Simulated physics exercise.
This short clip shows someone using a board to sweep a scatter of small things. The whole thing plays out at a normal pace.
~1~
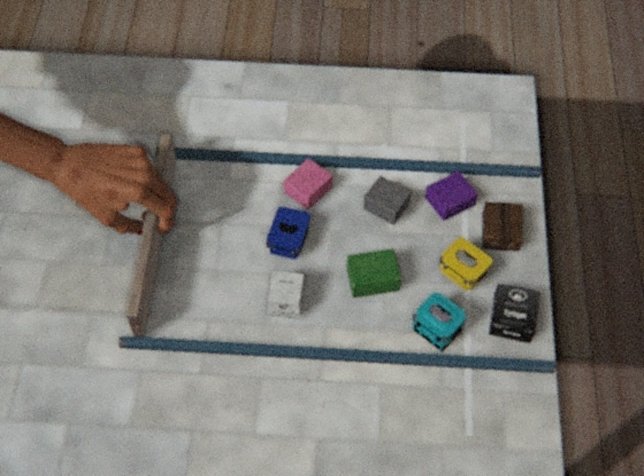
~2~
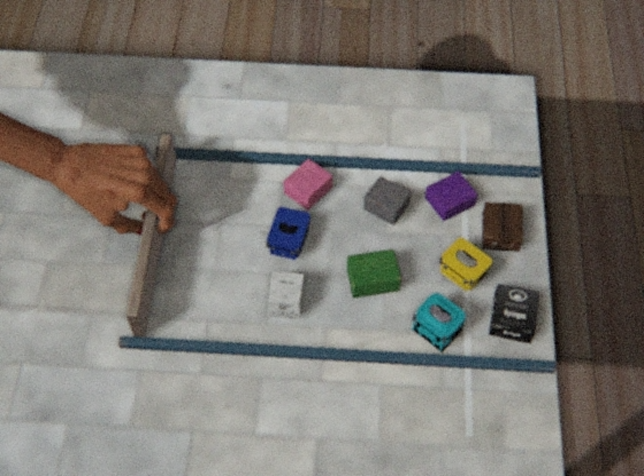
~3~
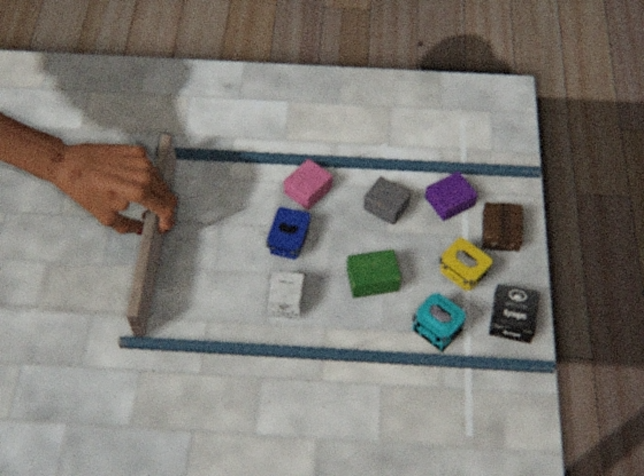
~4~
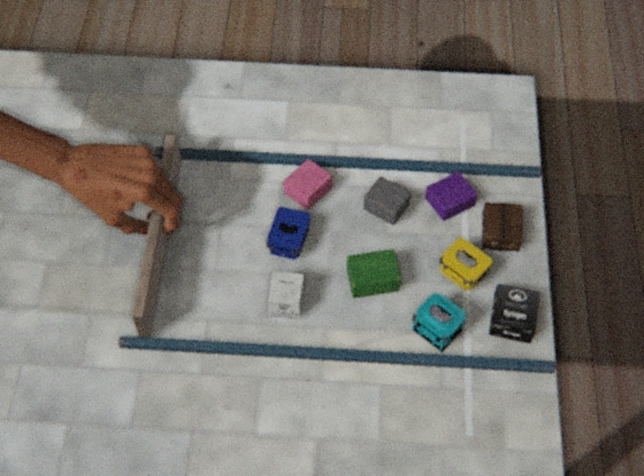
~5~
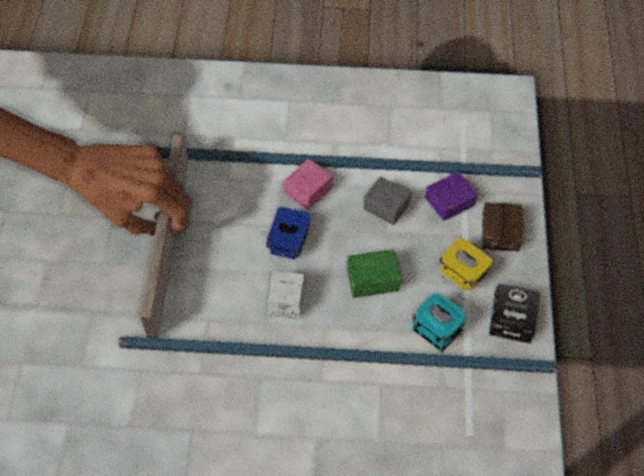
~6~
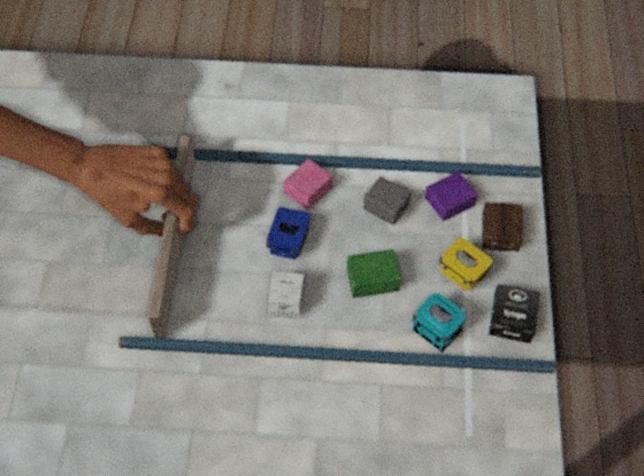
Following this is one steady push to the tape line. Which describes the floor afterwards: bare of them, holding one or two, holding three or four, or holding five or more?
Over the end go only a single one or a pair.
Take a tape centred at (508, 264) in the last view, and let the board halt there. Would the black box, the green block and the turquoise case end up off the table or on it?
The black box? It does not stay. The green block? It is safe. The turquoise case? It does not stay.
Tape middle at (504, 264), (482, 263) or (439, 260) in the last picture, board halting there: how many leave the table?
The counts: 5, 2 and 0.
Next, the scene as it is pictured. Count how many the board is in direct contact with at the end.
It ends up touching 4.
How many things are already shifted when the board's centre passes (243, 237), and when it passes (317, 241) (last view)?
First 0, then 3.
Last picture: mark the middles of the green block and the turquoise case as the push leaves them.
The first comes to rest at (497, 285), and the second at (523, 325).
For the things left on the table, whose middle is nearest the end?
The brown box finishes nearest.
Soon after, none off yet; black box at rest near (514, 313); brown box at rest near (502, 227); yellow case at rest near (465, 265).
In the end, the number that fall off is one or two; gone, black box.
